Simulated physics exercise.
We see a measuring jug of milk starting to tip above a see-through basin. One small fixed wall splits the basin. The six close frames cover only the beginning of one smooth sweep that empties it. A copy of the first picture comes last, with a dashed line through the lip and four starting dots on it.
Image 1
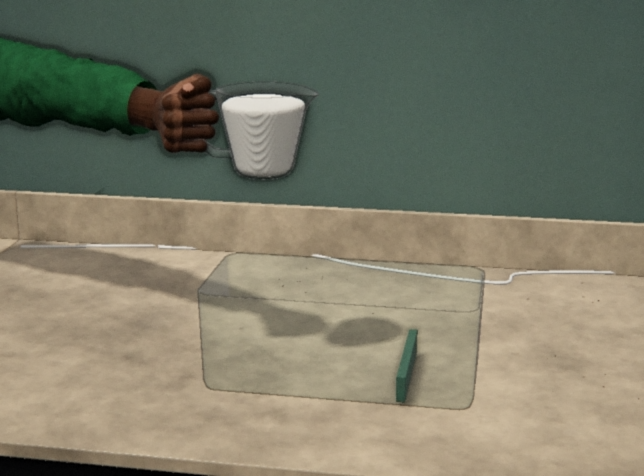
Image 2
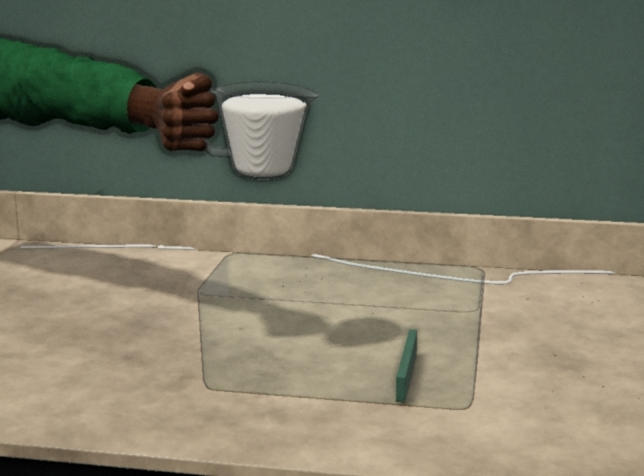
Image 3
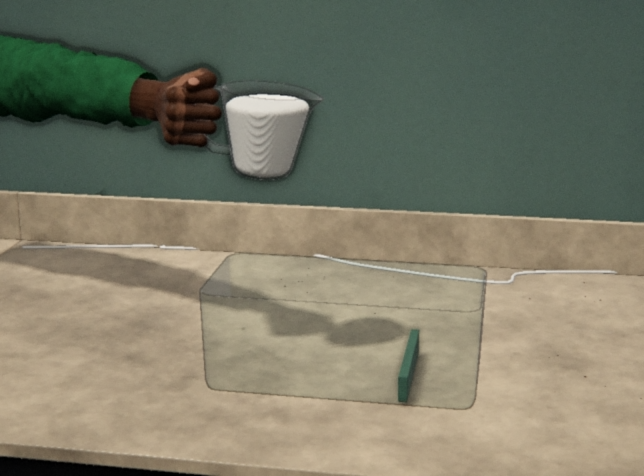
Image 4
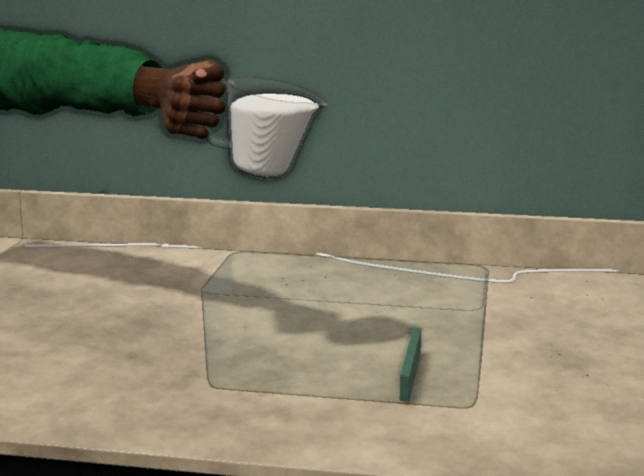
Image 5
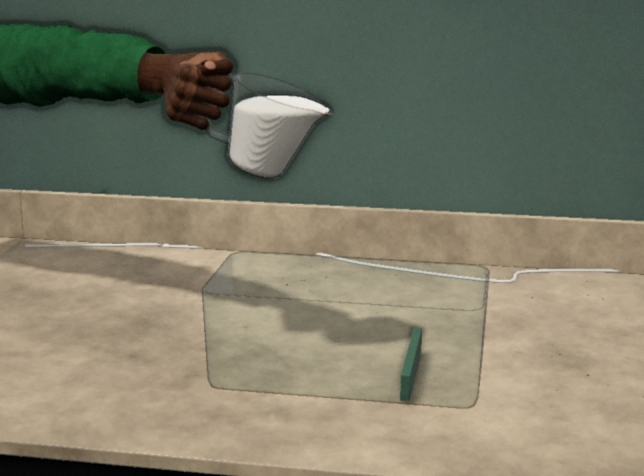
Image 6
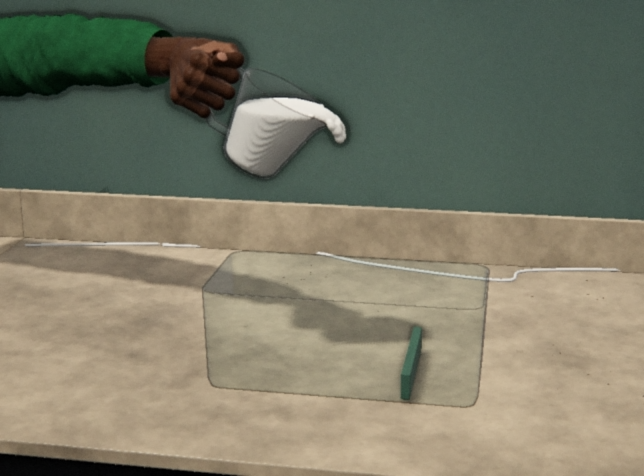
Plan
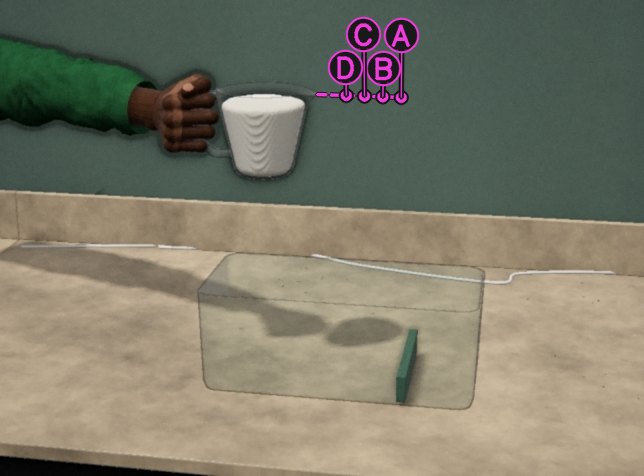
A hand in a green sleeve held a clear jug of milk above a see-through basin, then gradually tilted it to the right until milk began to come over the lip.
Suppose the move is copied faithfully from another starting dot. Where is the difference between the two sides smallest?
Go for D.
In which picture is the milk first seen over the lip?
In picture 6.
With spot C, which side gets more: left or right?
The right side.
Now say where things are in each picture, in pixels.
In the first picture, upright, lip at (317, 94); basin from (204, 386) to (474, 408); top of the wall at (408, 352); nothing has left yet.
In the second picture, upright, lip at (317, 95); nothing has left yet.
In the third picture, tipped about 5°, lip at (322, 99); nothing has left yet.
In the fourth picture, tipped about 11°, lip at (327, 105); nothing has left yet.
In the fifth picture, tipped about 20°, lip at (331, 114); nothing has left yet.
In the sixth picture, tipped about 30°, lip at (333, 124); milk is over the lip, down to (341, 139).
On the marked copy, A at (401, 97); B at (382, 96); C at (364, 96); D at (346, 95).
If A is chosen, about 33 % ends left of the wall and 65 % right of it.
If B is chosen, about 36 % ends left of the wall and 61 % right of it; 3 % is lost outside.
If C is chosen, about 30 % ends left of the wall and 68 % right of it.
If D is chosen, about 51 % ends left of the wall and 48 % right of it.
